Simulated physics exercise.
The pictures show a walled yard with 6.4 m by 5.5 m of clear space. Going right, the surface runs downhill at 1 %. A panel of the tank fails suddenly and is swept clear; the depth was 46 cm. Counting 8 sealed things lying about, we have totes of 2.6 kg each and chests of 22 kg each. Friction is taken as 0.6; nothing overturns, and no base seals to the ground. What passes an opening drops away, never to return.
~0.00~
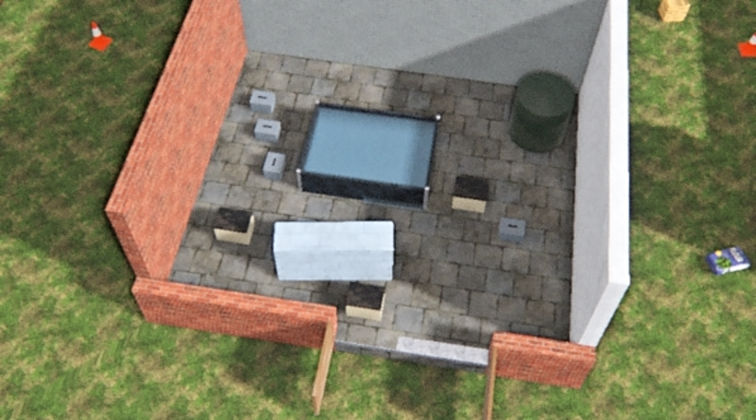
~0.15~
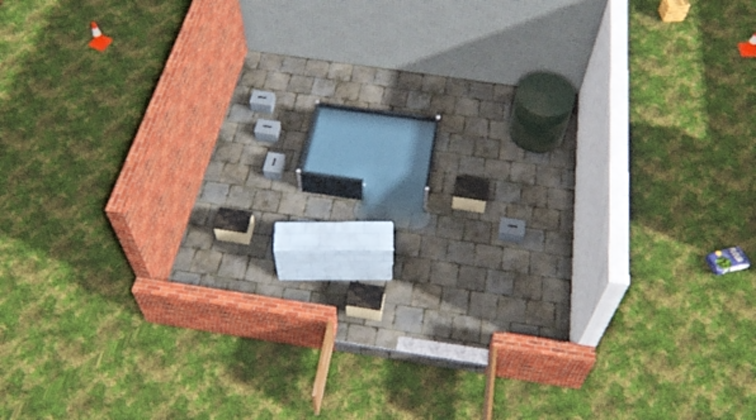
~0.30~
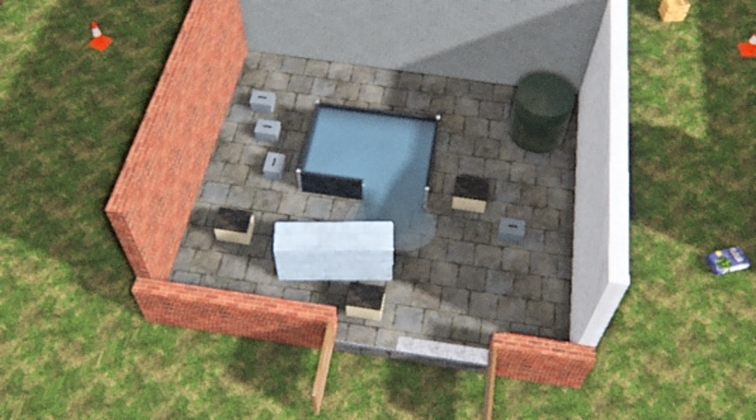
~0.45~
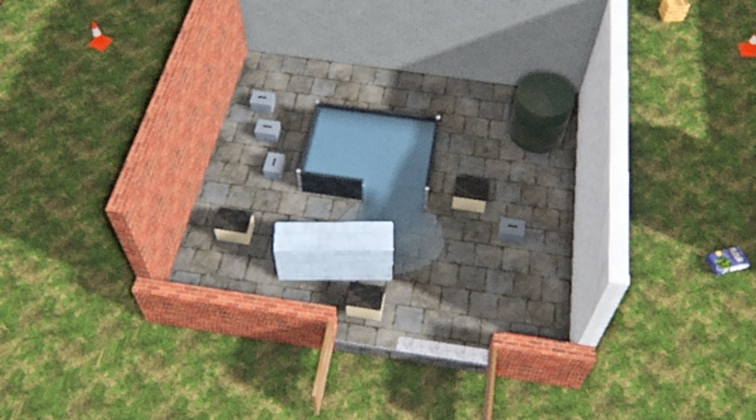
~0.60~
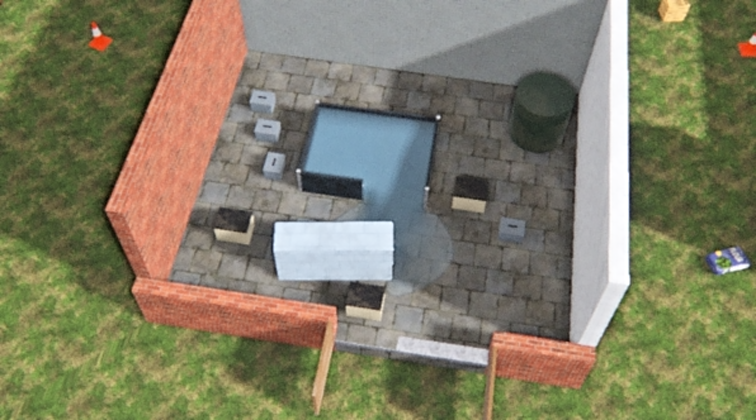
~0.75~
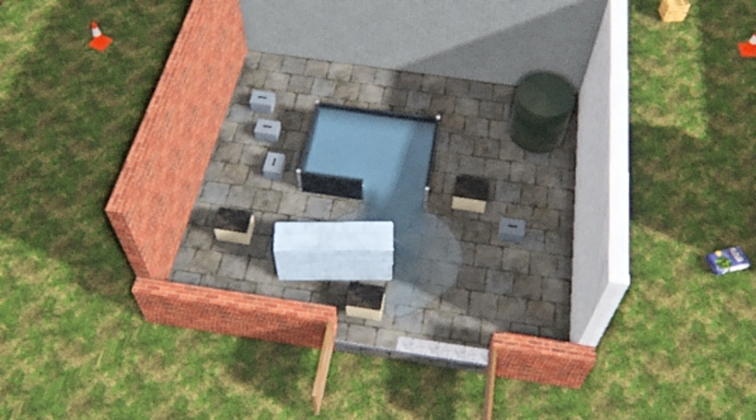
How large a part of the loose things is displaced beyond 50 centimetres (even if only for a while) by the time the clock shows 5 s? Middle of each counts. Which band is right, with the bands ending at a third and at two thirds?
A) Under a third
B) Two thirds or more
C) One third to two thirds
(A) Under a third.
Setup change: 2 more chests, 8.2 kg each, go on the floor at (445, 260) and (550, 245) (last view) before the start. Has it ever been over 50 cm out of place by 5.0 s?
Result in order: Exceeded; exceeded.
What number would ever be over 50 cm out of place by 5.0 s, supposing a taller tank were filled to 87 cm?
Then the count would be 6.
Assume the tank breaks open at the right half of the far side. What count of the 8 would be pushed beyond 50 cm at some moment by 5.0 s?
The answer would then be 3.
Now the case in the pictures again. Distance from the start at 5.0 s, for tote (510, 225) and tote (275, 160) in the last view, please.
The first is off by 5 cm, the second by 20 cm.
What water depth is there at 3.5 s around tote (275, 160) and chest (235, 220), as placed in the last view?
First roughly 1 cm, second roughly 3 cm.
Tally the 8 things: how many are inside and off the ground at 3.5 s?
I'd say 1 of them.
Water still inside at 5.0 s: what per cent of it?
Still held: Near 82 %.
After 1.1 s 0 of 8 are over 50 cm from their spots; 0 afloat.
After 2.2 s 1 of 8 are over 50 cm from their spots; 0 afloat.
After 3.5 s 1 of 8 are over 50 cm from their spots; 1 afloat.
After 5.0 s 2 of 8 are over 50 cm from their spots, and 2 have been at some point; 0 afloat.
